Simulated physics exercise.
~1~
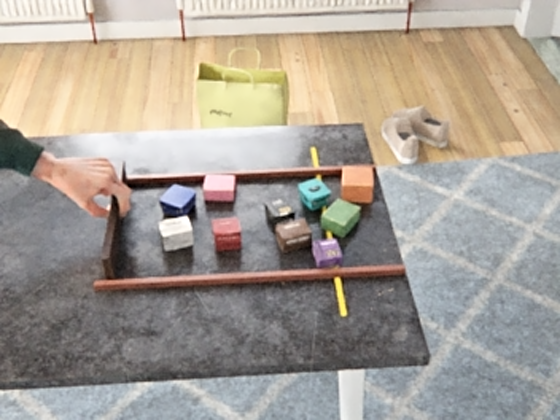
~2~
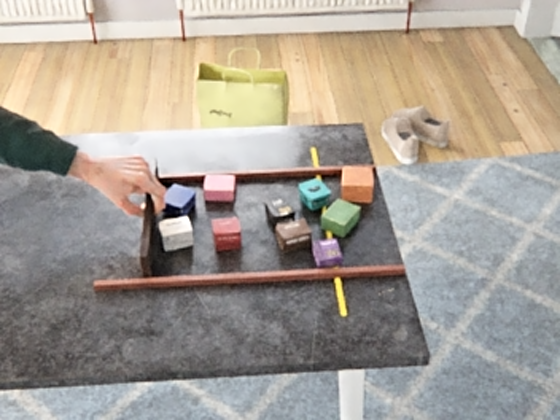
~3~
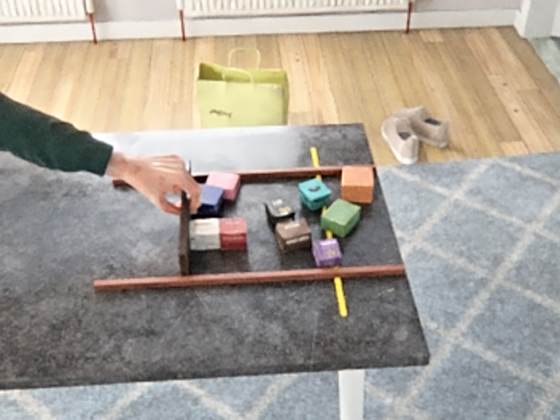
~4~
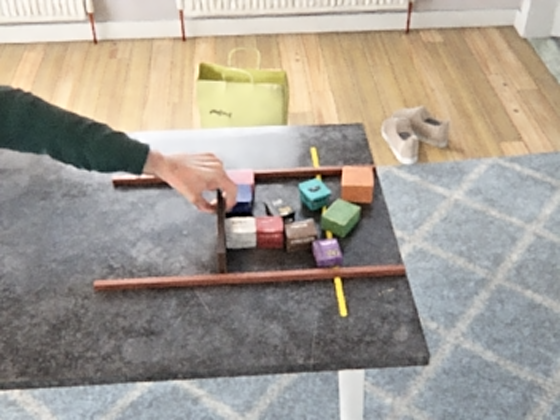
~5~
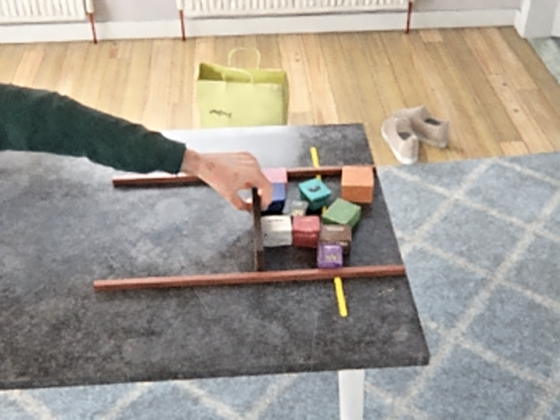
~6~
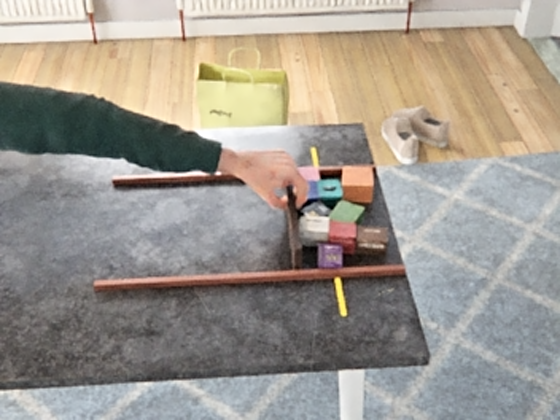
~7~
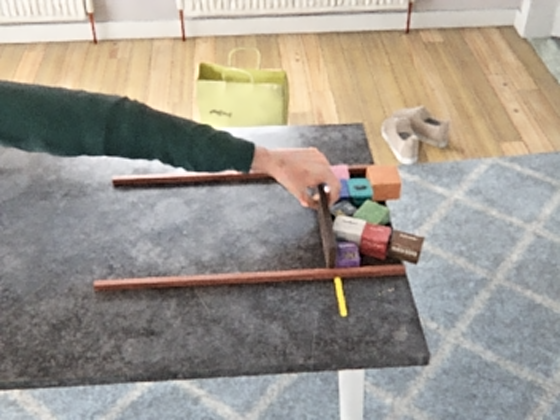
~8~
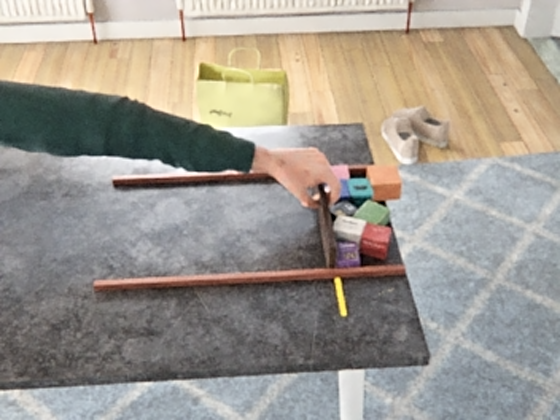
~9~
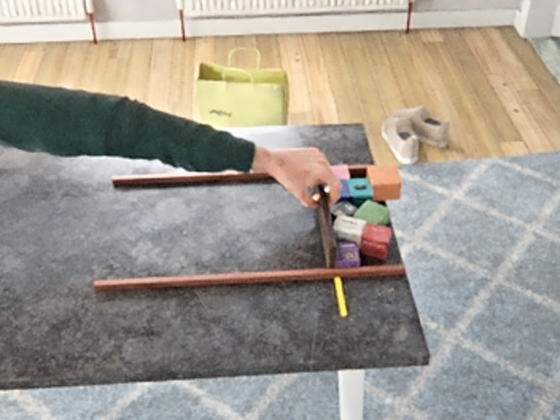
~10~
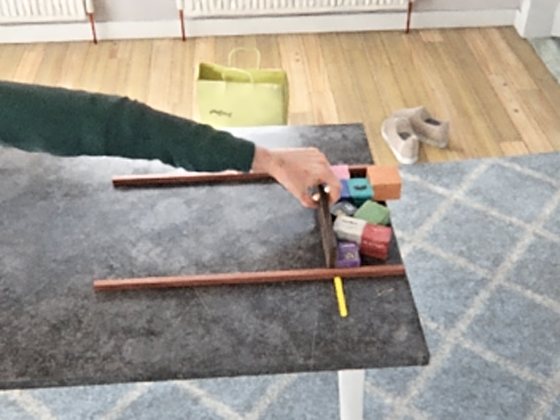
On a dark tabletop, a hand slid an upright board rightward between two wooden strips, gathering colourful little boxes and pushing them toward the edge until the brown one tipped off, then held the board still at the yellow tape with the others bunched up.
